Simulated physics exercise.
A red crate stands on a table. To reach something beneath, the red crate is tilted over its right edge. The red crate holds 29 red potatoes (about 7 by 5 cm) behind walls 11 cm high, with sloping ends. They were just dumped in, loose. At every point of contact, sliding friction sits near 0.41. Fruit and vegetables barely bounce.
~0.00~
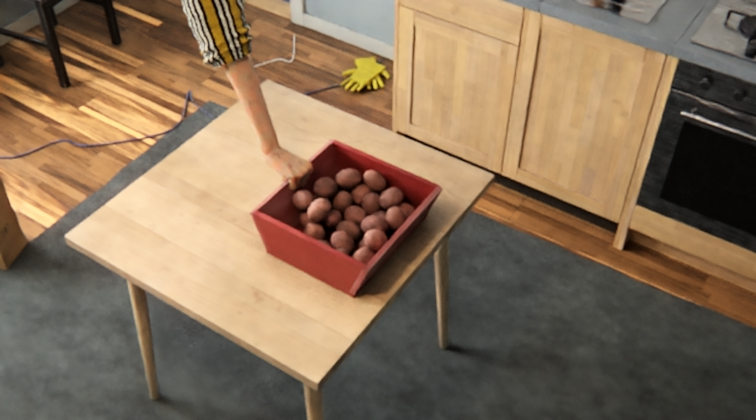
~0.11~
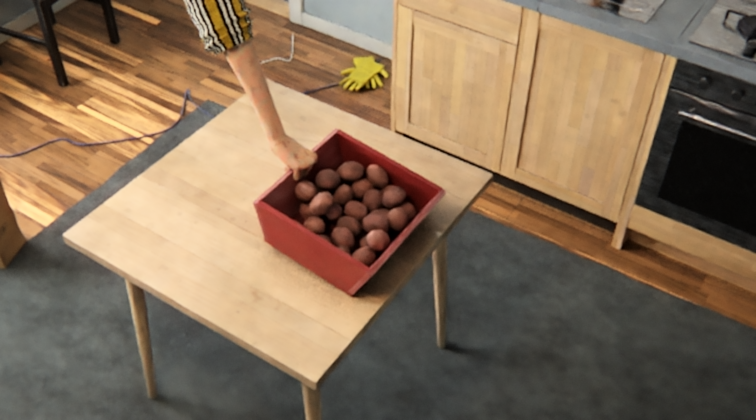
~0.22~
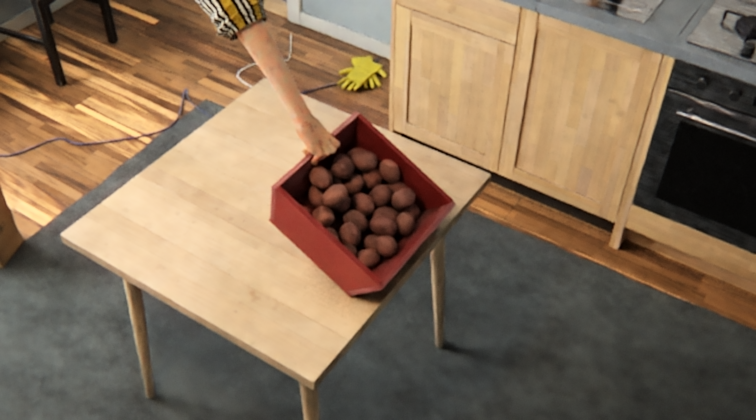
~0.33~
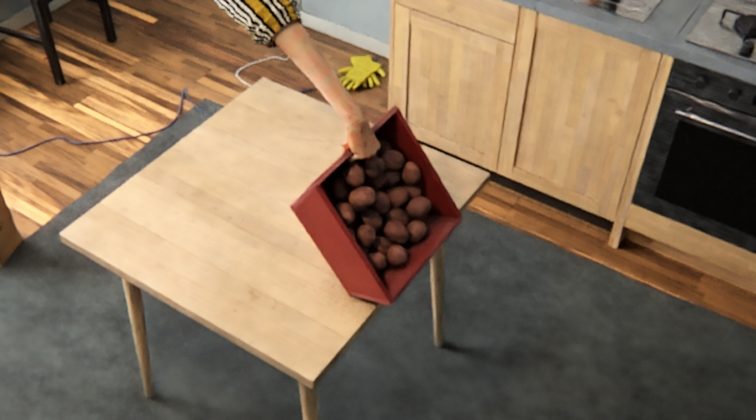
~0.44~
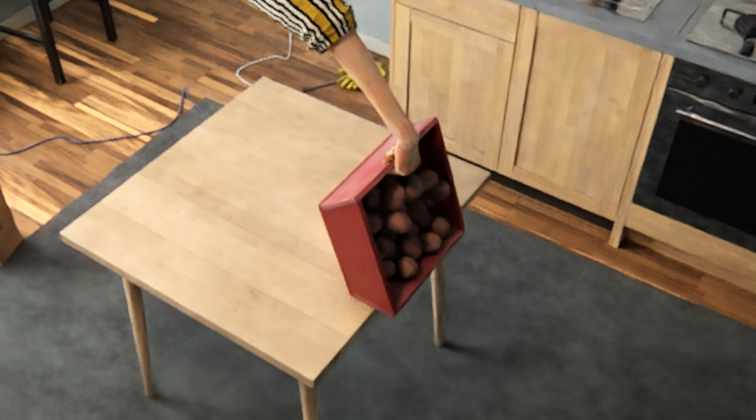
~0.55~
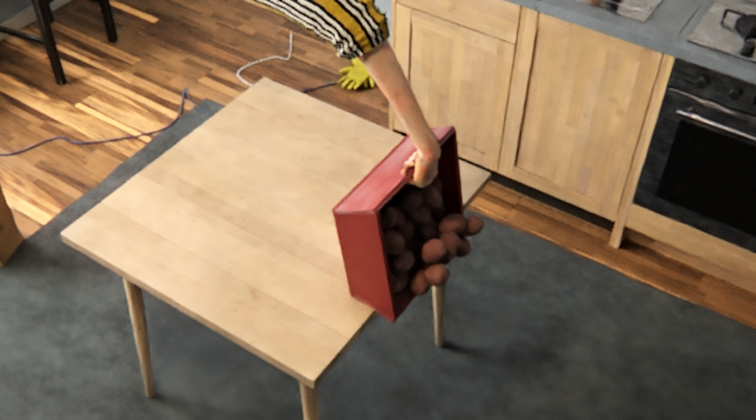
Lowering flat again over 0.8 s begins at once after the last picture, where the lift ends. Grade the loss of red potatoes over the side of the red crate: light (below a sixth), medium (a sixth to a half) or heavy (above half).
Heavy.
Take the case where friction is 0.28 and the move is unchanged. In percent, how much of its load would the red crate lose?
In that case the red crate sheds 60 per cent of its load.
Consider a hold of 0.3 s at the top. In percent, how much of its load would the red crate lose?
Red crate: 90%.
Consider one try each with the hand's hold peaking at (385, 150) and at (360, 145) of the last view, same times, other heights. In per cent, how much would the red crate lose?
The red crate would lose 20 per cent in the first try and 0 per cent in the second.
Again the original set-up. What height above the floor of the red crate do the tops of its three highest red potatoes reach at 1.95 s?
That is close to 9 centimetres.
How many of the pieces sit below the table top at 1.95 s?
It comes to near 20.
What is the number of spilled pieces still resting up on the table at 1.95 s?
The count is about 0.
After 0.77 s, tilt 65°; 18 of 29 out of the red crate.
After 1.05 s, tilt 25°; 21 of 29 out of the red crate.
After 1.45 s, tilt 0°; 21 of 29 out of the red crate.
Final count (at 1.95 s), 21 of 29 out of the red crate. Asked share, 21 of 29, 72 per cent.
